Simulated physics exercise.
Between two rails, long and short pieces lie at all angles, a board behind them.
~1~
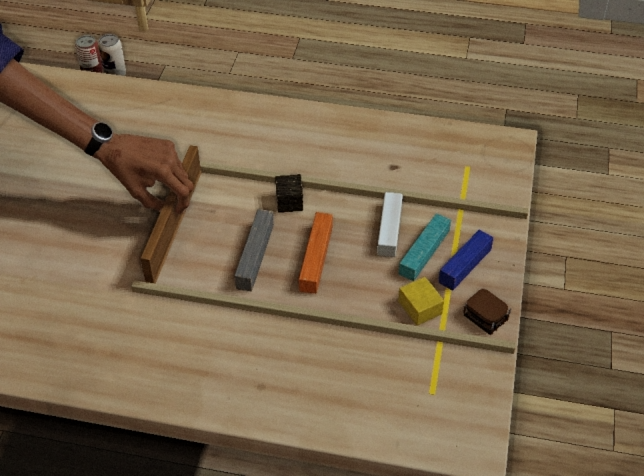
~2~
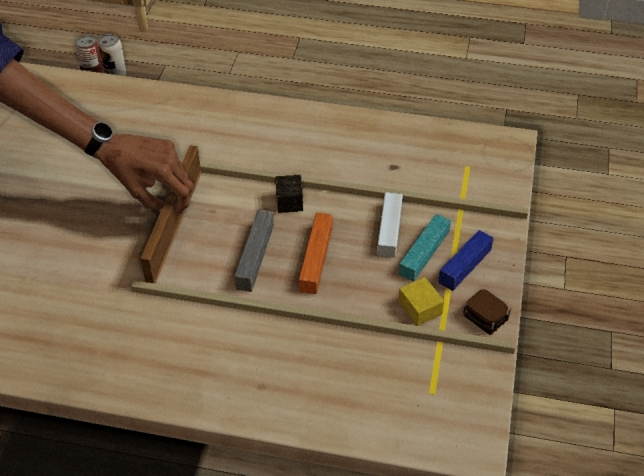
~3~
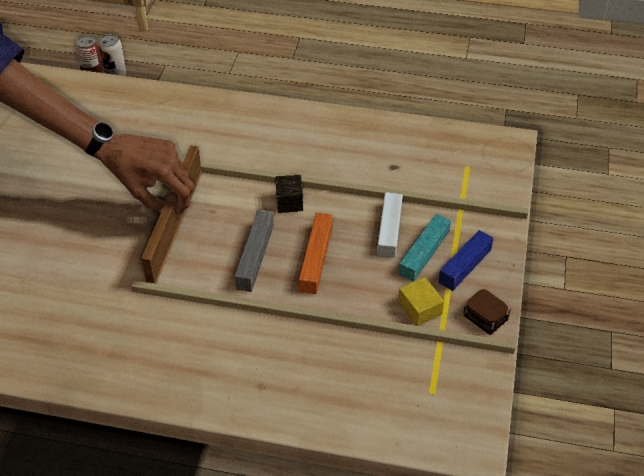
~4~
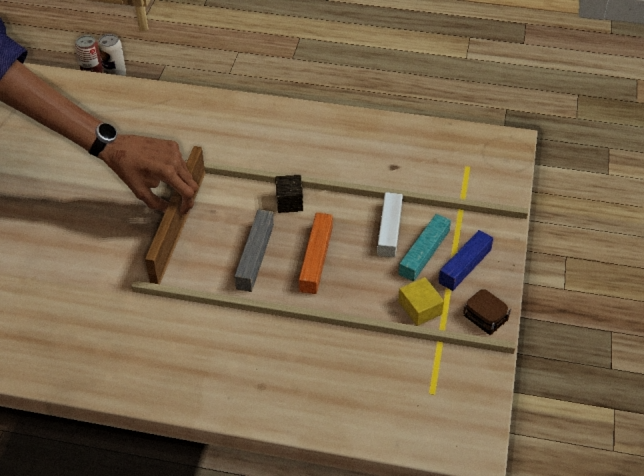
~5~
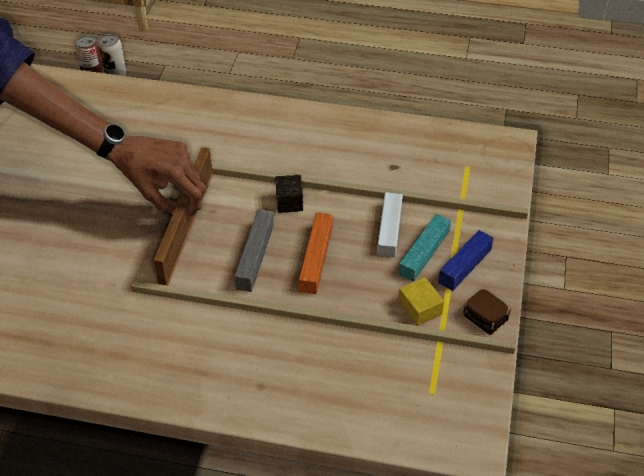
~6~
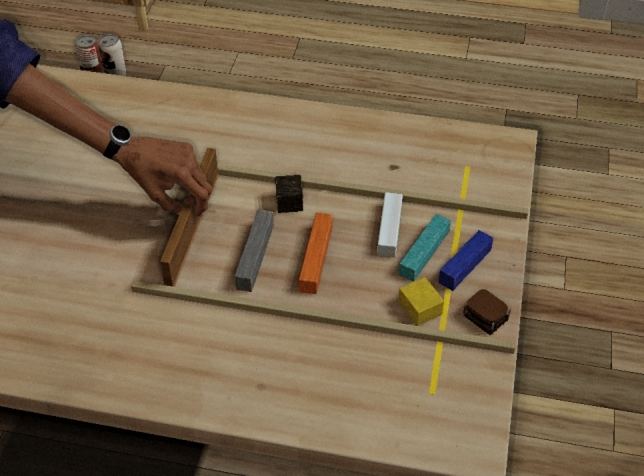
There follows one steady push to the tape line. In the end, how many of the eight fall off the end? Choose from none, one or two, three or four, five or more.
Final count: One or two.
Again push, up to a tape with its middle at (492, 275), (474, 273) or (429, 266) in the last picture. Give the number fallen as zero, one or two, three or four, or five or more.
The three counts come out as 5 or more, 3 or 4 and none at all.
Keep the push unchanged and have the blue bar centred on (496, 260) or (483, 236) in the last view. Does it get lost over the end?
At the first place it does not stay, and at the second it does not stay.
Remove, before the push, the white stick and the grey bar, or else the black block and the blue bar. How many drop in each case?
That gives 0 in the first case, then 1 in the second.
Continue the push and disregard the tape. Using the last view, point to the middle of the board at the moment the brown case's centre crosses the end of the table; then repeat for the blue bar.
The middle is at (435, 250) when it's the brown case, and at (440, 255) when it's the blue bar.
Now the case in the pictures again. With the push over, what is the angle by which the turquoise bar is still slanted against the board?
The angle is some 0°.
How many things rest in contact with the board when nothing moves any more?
Result: 2 in all.
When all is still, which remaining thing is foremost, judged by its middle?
That would be the turquoise bar.
Soon after, none off yet; brown case at rest near (487, 312); blue bar at rest near (466, 260); yellow block at rest near (421, 301).
In the end, the number that fall off is one or two; gone, blue bar and brown case.
